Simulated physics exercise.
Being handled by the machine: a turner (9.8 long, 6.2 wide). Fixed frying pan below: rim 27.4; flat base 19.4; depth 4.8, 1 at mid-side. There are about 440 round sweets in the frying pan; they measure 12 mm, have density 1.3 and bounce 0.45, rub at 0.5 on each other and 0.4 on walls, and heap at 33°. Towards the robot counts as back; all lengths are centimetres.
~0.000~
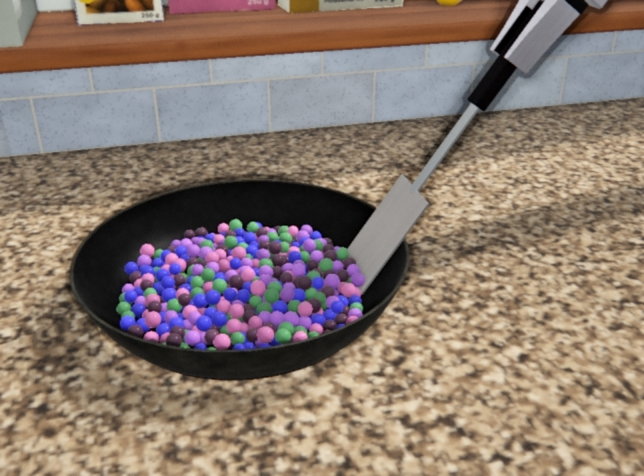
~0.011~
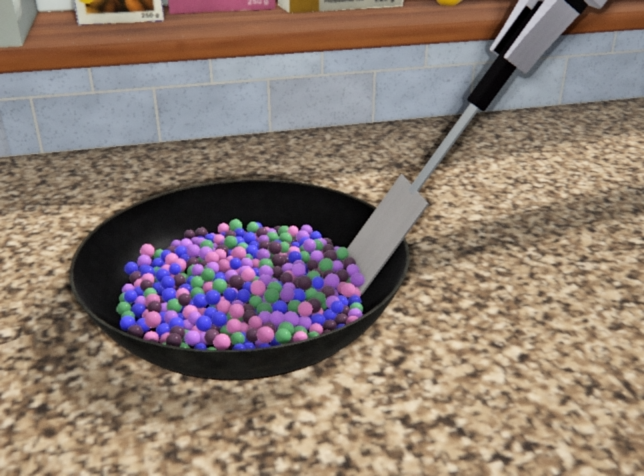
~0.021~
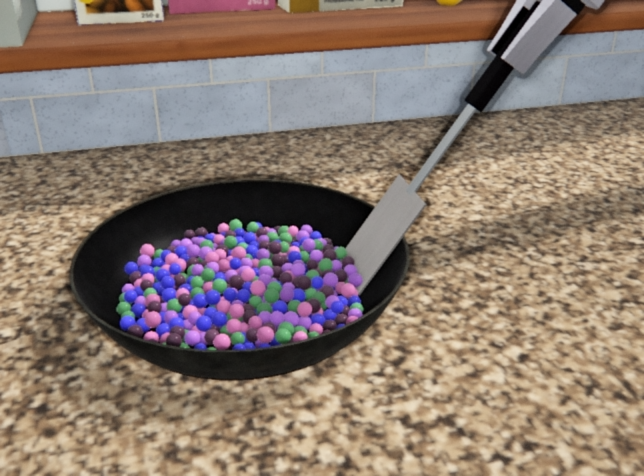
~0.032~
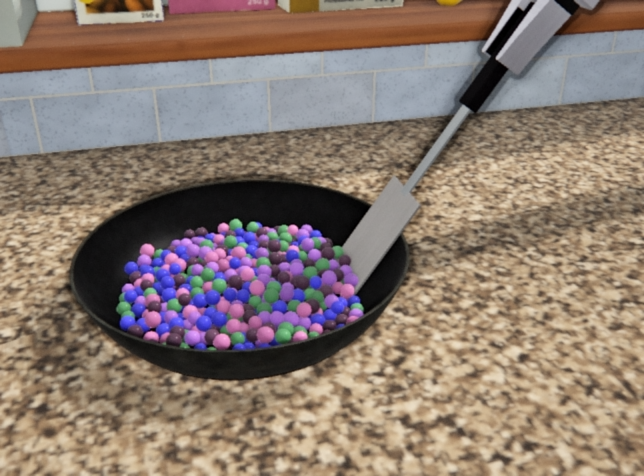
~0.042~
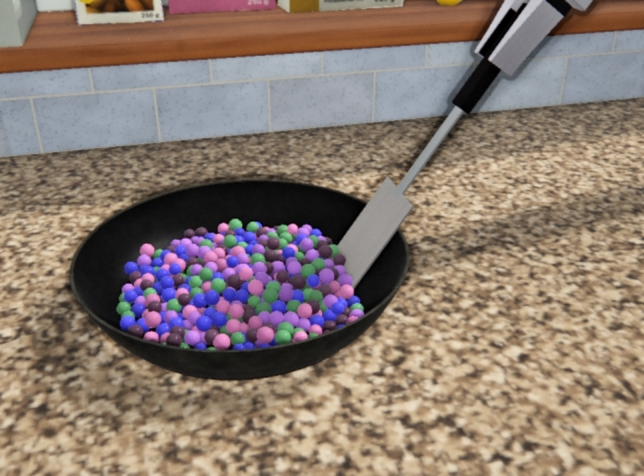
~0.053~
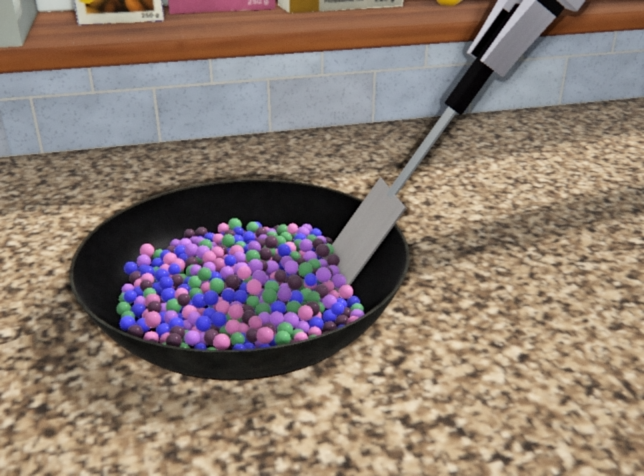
The clip opens on a black frying pan full of small pink, purple, blue, green and dark brown balls on a speckled countertop, with a machine-held turner resting its blade inside the right rim. The turner then shifts slightly left against the balls, which barely move, while the pan stays still.
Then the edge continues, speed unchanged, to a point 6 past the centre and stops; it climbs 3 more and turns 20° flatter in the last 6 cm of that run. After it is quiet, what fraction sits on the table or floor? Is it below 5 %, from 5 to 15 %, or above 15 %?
Below 5 %.
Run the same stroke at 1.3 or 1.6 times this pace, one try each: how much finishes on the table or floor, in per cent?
The two tries give roughly 0 and 5 in a hundred.
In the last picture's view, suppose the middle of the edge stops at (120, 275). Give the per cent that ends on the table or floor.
Close to 5 per cent finishes on the table or floor.
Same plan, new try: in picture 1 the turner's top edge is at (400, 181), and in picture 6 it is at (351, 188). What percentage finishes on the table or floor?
It comes to something like 10 %, give or take.
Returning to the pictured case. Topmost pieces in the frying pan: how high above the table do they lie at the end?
About 5.0 centimetres.
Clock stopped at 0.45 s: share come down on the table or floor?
Around 0 percent.
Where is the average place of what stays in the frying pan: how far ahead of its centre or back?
Offset forward: Around 3.5 cm.
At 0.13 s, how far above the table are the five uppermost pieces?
Around 4 cm above the table.
After 0.13 s, sloping 55°, highest piece 4 above the table; 435 in the frying pan.
After 0.21 s, sloping 47°, highest piece 6 above the table; 435 in the frying pan.
After 0.45 s, sloping 35°, highest piece 5 above the table; 435 in the frying pan.
After 1.50 s, sloping 35°, highest piece 5 above the table; 435 in the frying pan.
At rest, 435 in the frying pan. That is 0 % on the table or floor.
